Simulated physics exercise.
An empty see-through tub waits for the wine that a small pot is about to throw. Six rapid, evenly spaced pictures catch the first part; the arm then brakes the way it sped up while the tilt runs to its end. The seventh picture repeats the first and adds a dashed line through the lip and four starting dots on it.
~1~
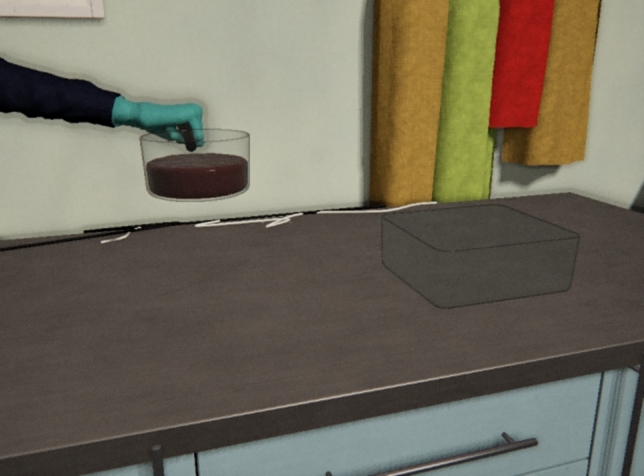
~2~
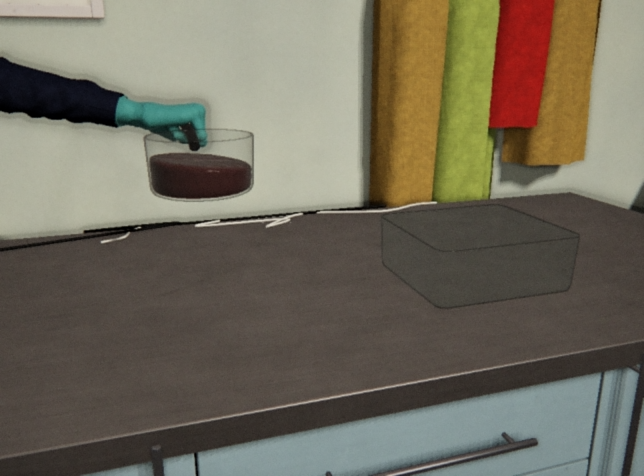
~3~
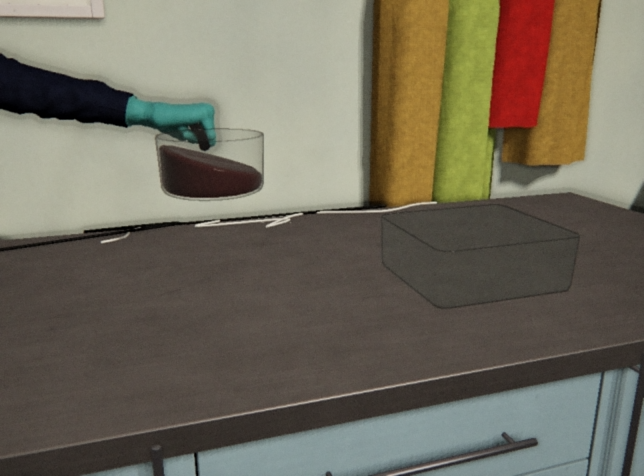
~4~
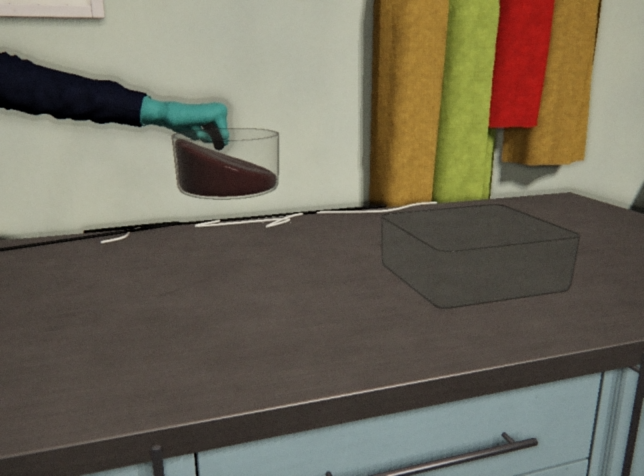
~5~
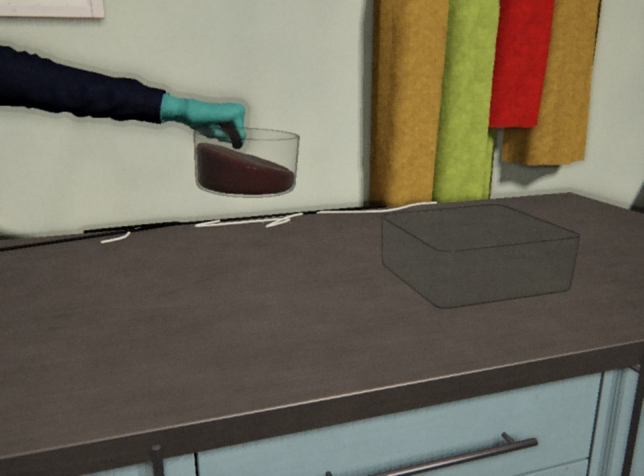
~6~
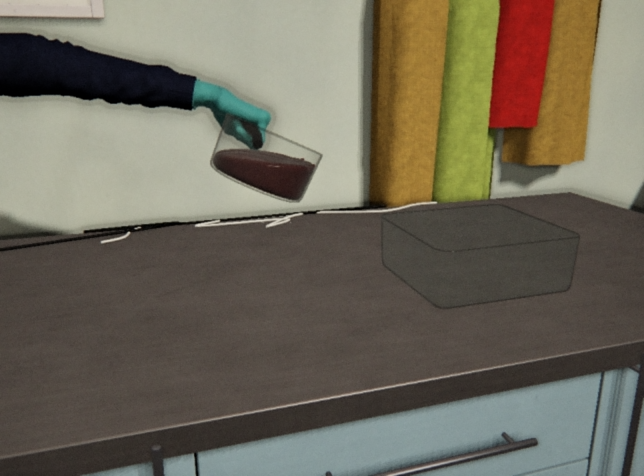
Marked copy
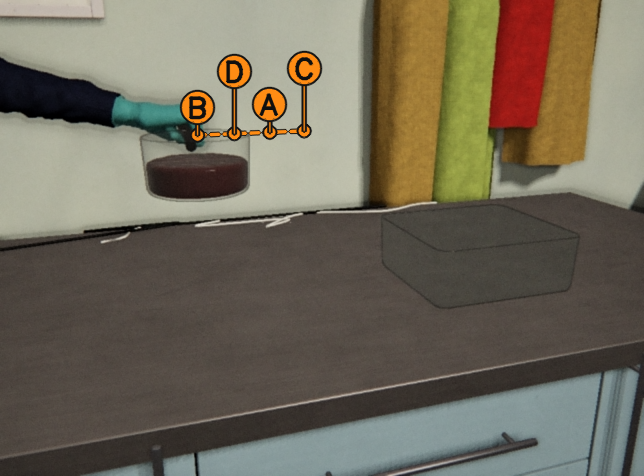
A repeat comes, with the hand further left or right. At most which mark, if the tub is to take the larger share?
I would pick spot C.
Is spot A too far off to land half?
Yes, it does.
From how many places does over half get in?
One.
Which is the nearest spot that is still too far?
That is spot A.
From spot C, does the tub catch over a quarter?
Yes, clearly.
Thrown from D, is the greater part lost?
Yes.
In orange, A at (269, 132); B at (197, 135); C at (304, 130); D at (234, 133).
For spot A, about 21 % lands in the tub, 74 % falls short and 4 % goes beside or beyond.
For spot B, about 0 % lands in the tub, 100 % falls short.
For spot C, about 67 % lands in the tub, 23 % falls short and 10 % goes beside or beyond.
For spot D, about 0 % lands in the tub, 99 % falls short.
